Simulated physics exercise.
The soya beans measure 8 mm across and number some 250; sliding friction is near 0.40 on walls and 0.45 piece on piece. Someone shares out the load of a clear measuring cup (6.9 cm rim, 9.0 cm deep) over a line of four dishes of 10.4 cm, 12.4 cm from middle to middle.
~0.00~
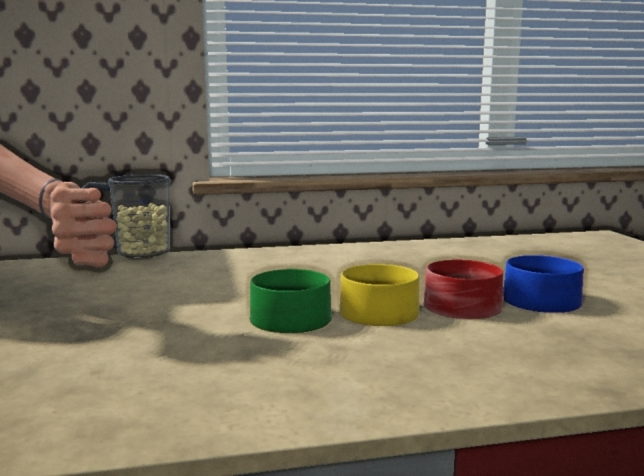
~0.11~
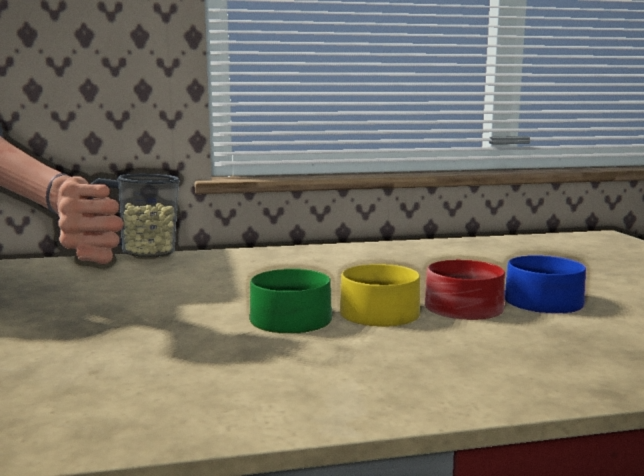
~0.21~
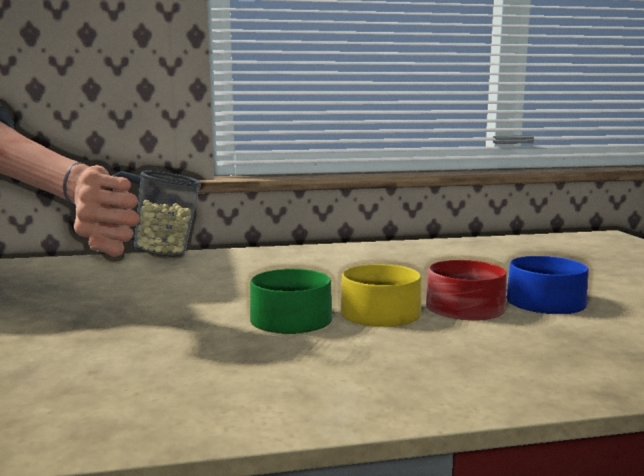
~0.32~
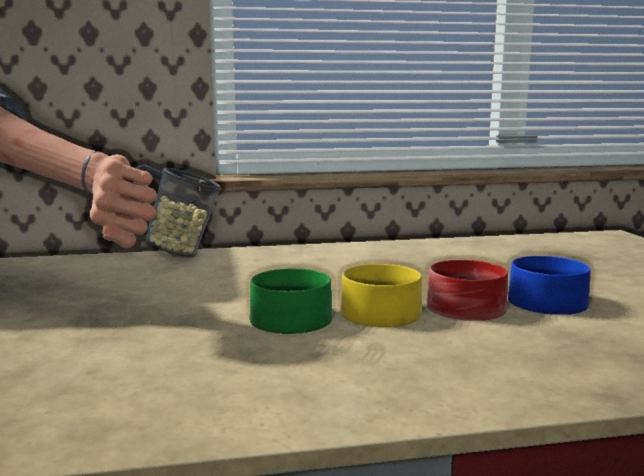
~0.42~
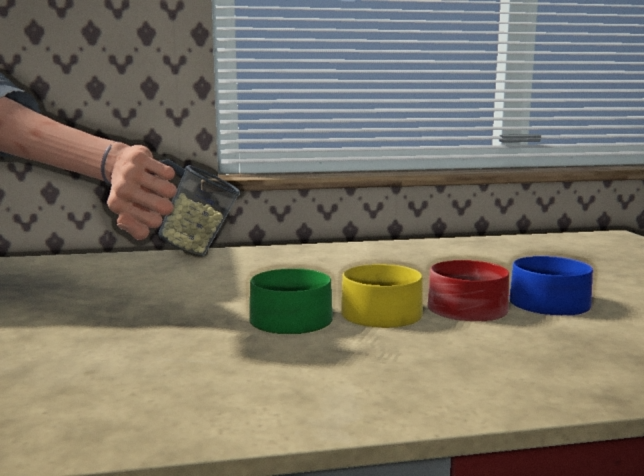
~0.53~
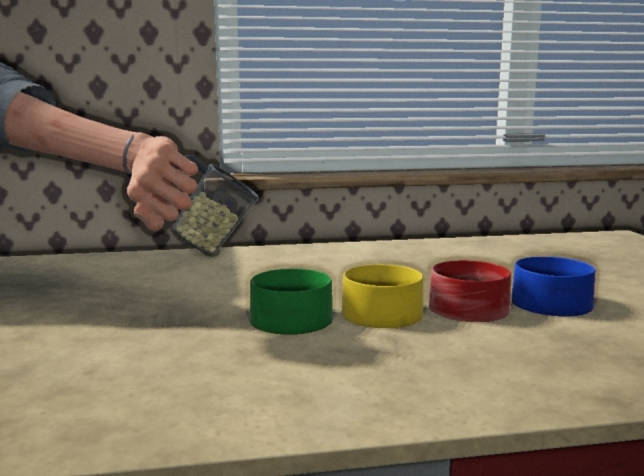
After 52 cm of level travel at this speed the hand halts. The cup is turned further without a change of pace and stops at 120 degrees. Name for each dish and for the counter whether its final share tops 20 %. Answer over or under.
Red over, blue under, green under, yellow over, counter over.
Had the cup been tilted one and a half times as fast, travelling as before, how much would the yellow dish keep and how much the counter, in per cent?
In that case yellow 80; counter 20.
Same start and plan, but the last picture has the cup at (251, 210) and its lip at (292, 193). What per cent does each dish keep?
Red 0, blue 90, green 0, yellow 0.
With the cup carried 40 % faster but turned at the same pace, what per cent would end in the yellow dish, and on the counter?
Then: Yellow 0, counter 20.
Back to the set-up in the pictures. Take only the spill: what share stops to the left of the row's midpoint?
Some 50 per cent.
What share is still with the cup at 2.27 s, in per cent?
Roughly 0 per cent.
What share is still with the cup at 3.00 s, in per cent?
Roughly 0 per cent.
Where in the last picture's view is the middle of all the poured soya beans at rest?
At about (429, 304).
After 1.57 s, tilt 116 degrees; cup holds 65 %, yellow 30 %.
After 2.27 s, tilt 120 degrees; cup holds 0 %, red 40 %, yellow 35 %.
After 3.00 s, tilt 120 degrees; cup holds 0 %, red 40 %, yellow 35 %.
By 3.3 s all is still; red 40 %, blue 0 %, green 0 %, yellow 35 %, counter 30 %.
